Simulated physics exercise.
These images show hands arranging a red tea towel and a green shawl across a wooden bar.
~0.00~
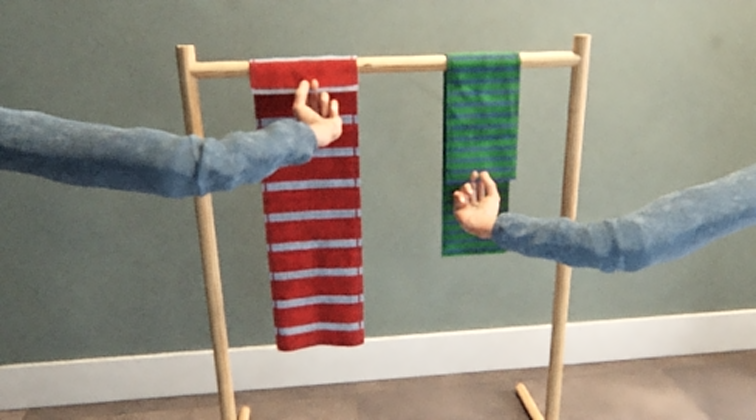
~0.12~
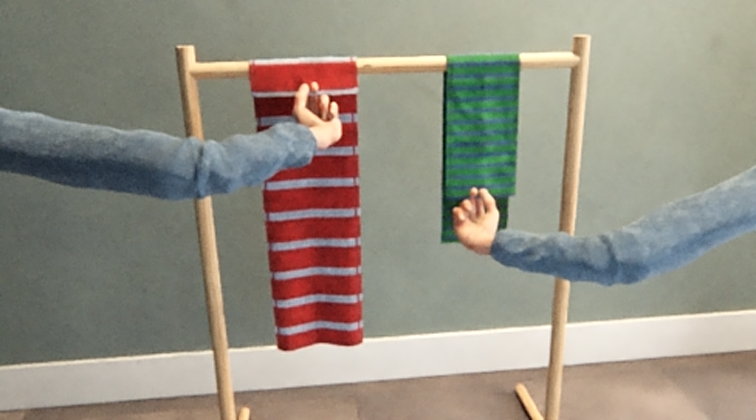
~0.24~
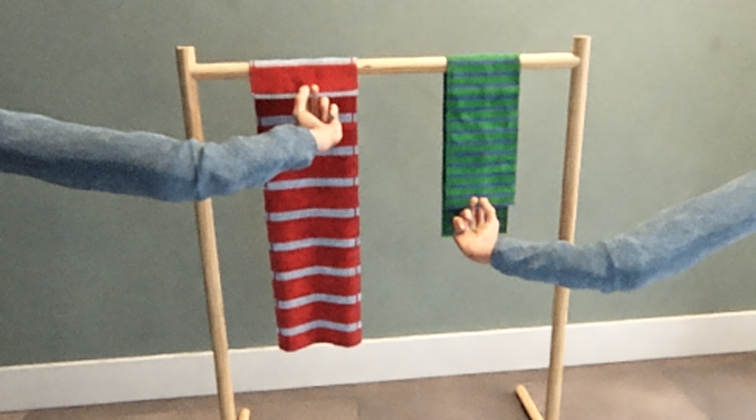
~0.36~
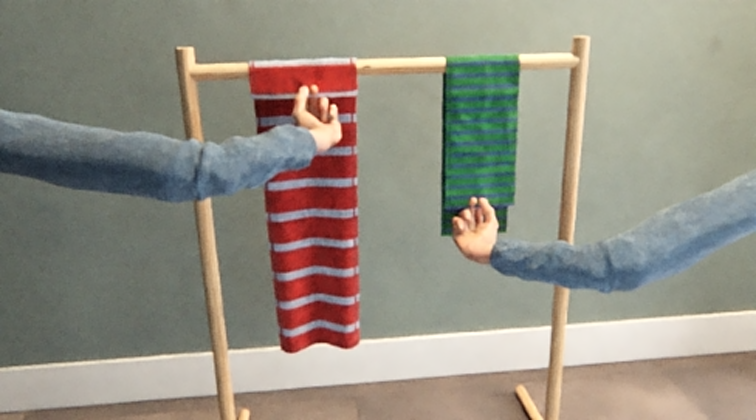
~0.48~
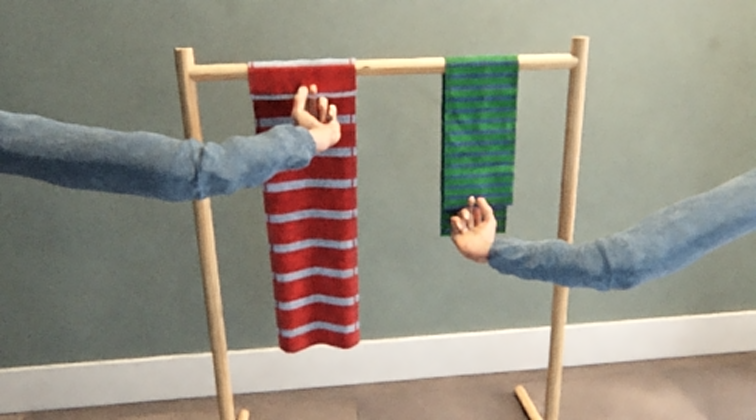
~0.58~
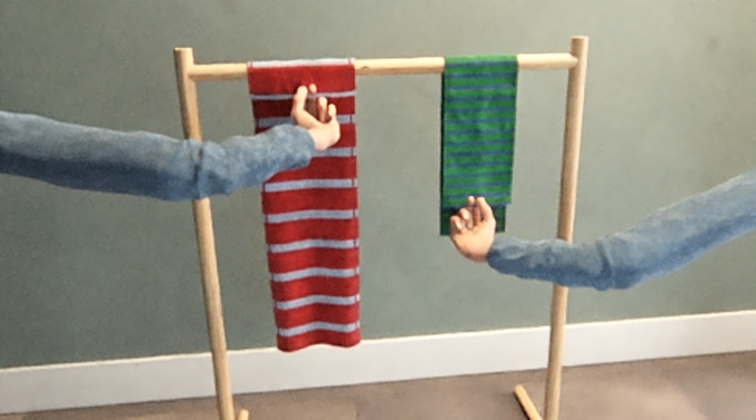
The footage shows two hands at striped cloths draped over a wooden bar; the right hand draws the green cloth's front layer down slightly as its back edge rises, then stays nearly still, while the red cloth barely moves.
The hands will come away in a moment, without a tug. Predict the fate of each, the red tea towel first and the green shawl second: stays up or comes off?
One by one: The red tea towel fails to stay up; the green shawl never falls at all.
After 1.12 s, tea towel clear of the rail and dropping; shawl still hanging.
After 1.46 s, tea towel in a heap on the floor; shawl still hanging.
At rest, tea towel in a heap on the floor; shawl still hanging. The red tea towel slips to the floor and the green shawl keeps its place.
